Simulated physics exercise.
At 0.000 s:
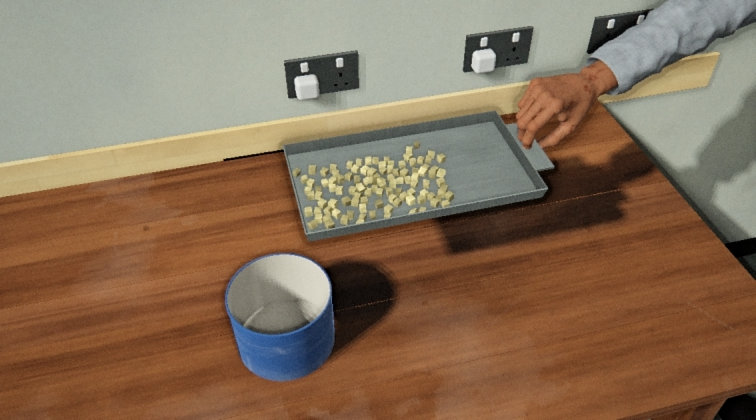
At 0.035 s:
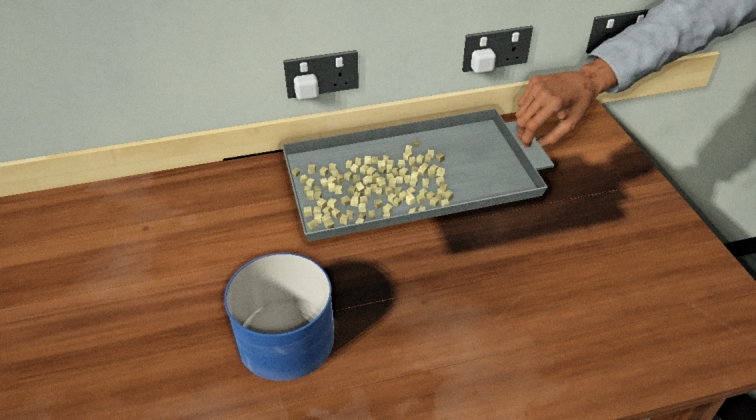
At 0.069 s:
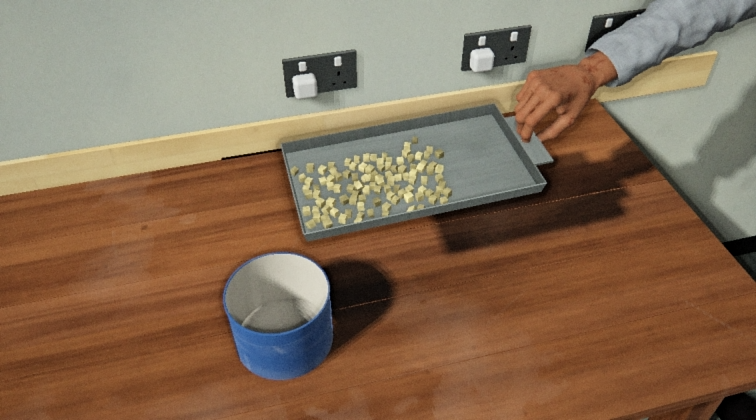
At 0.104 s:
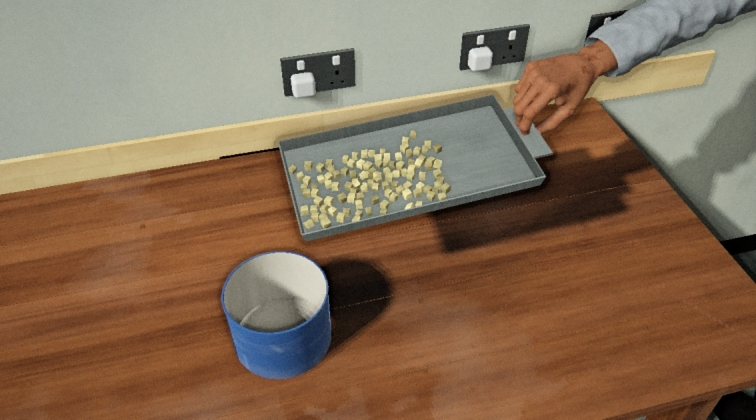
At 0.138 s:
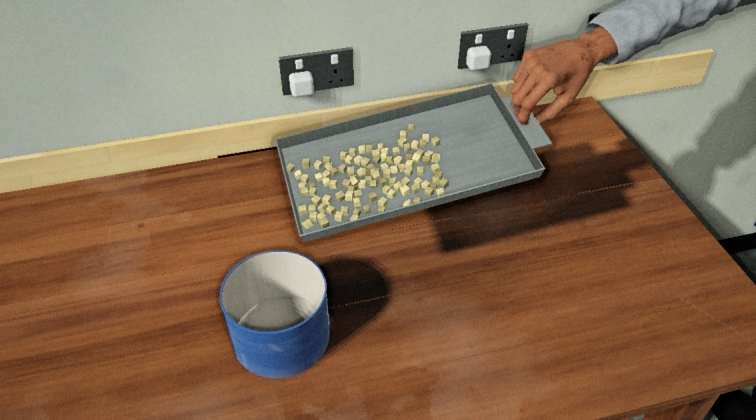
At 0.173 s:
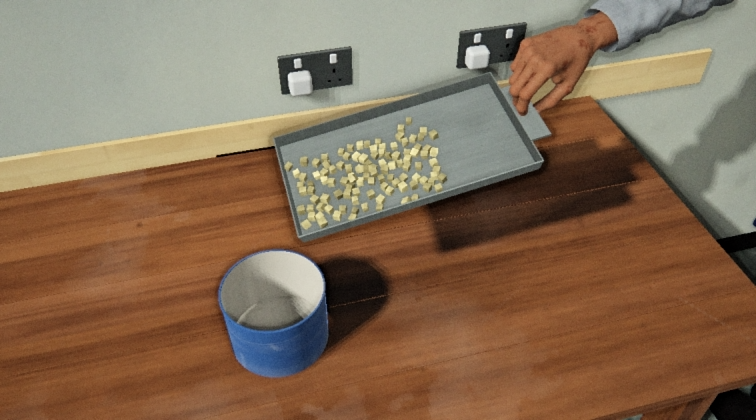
On a wooden table against a wall with black sockets, a shallow grey tray of small pale cubes sits behind a blue pot with a white inside. A hand reaching in from the right grips the tray's tab and gradually raises that end, slanting the tray down to the left.
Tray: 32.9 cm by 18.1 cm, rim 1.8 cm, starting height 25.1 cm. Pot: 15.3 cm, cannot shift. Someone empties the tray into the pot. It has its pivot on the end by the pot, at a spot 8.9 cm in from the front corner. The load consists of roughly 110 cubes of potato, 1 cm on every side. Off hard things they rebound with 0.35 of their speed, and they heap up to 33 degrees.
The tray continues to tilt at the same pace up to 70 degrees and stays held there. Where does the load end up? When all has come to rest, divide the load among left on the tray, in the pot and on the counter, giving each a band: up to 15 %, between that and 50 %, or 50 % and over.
Tray: 50 % and over; pot: Between 15 and 50 %; counter: Up to 15 %.
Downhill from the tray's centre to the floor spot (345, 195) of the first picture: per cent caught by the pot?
I'd say close to 45 %.
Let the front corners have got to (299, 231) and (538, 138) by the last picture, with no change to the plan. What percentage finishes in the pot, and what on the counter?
Per cent by place - pot 55, counter 10.
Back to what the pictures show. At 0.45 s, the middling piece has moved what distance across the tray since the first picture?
1 cm.
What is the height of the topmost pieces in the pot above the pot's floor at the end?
Close to 1.5 cm up.
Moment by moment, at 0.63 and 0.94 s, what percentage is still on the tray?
In turn: 100, 70.
After 0.45 s, tilt 41 degrees; the tray holds 100 %, the pot 0 %.
After 0.63 s, tilt 60 degrees; the tray holds 100 %, the pot 0 %.
After 0.94 s, tilt 70 degrees; the tray holds 70 %, the pot 25 %.
In the end, at 2.2 s, tray 65 %, pot 35 %, counter 5 %.
